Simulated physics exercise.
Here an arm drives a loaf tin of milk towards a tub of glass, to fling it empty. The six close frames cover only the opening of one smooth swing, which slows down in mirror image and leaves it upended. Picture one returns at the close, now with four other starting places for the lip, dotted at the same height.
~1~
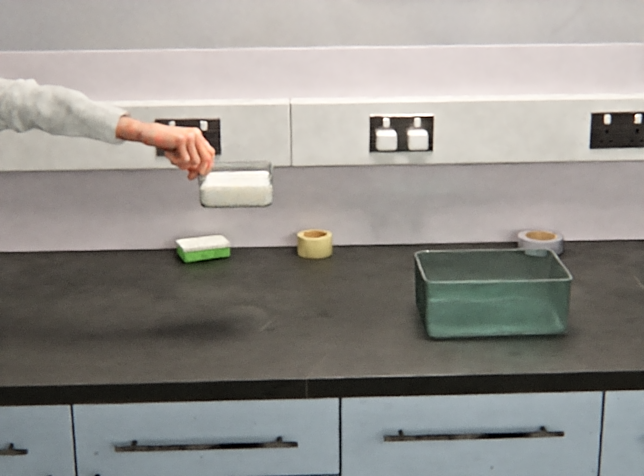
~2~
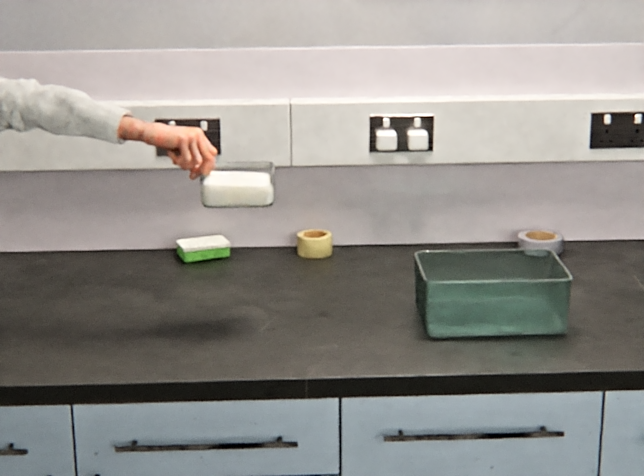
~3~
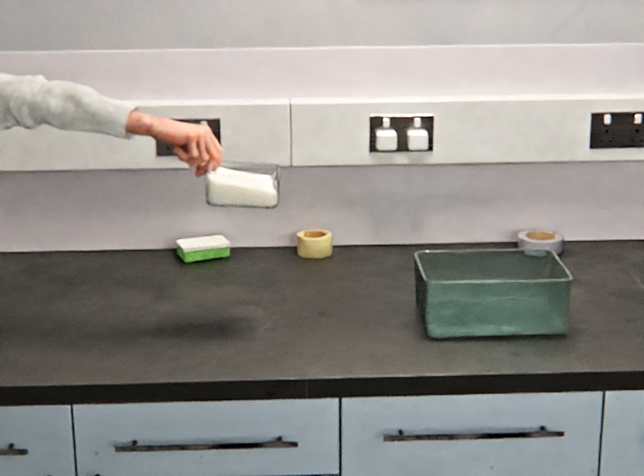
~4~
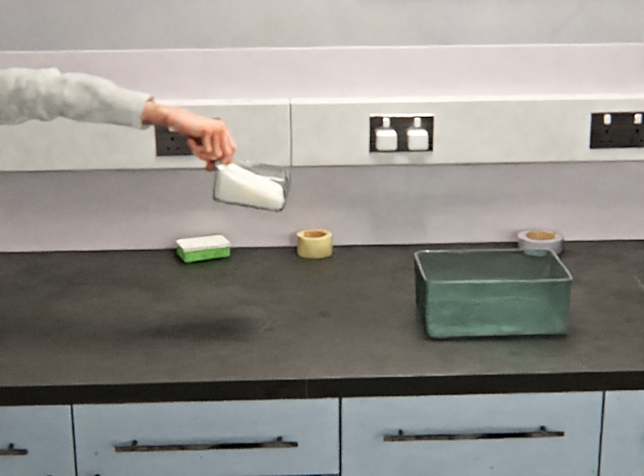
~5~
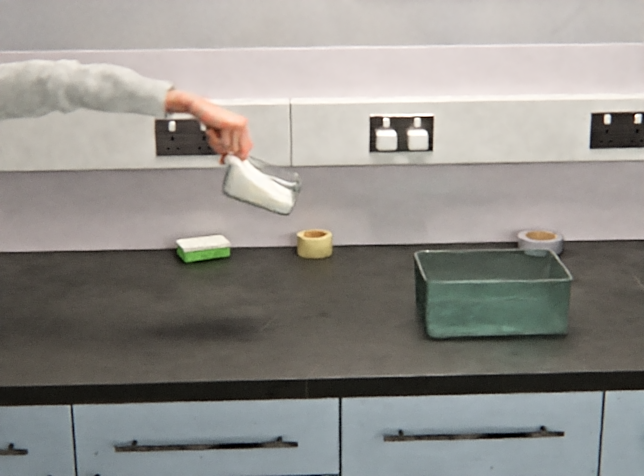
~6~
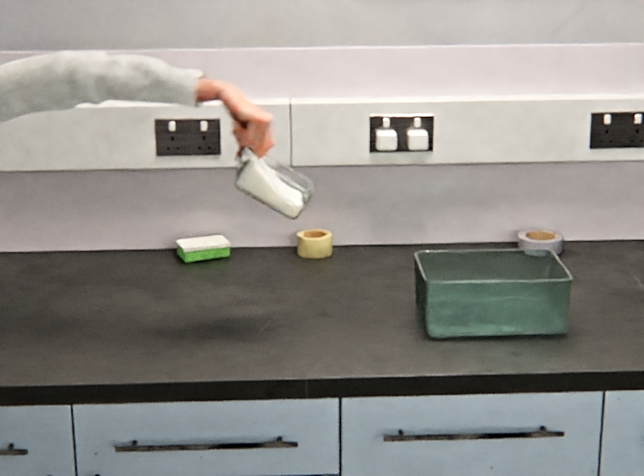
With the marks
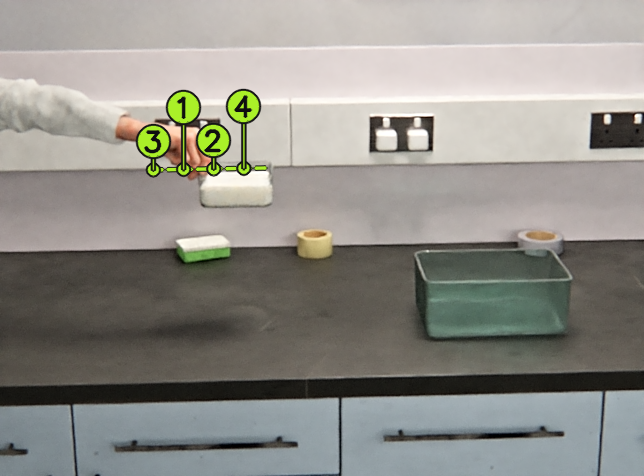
A hand in a grey sleeve held a clear container of white milk above a dark counter, then edged it right and tilted it steadily down towards a greenish glass tub, which stayed still.
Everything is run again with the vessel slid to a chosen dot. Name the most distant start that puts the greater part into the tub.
4 is the one.
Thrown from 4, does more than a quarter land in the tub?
Yes, it does.
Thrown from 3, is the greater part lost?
Yes.
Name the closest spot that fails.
Here it is spot 2.
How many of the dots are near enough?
One of them.
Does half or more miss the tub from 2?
Yes, it does.
In lime, 1 at (183, 169); 2 at (213, 168); 3 at (153, 169); 4 at (243, 168).
If 1 is chosen, about 0 % lands in the tub, 93 % falls short and 7 % goes beside or beyond.
If 2 is chosen, about 9 % lands in the tub, 84 % falls short and 7 % goes beside or beyond.
If 3 is chosen, about 0 % lands in the tub, 100 % falls short.
If 4 is chosen, about 66 % lands in the tub, 29 % falls short and 5 % goes beside or beyond.
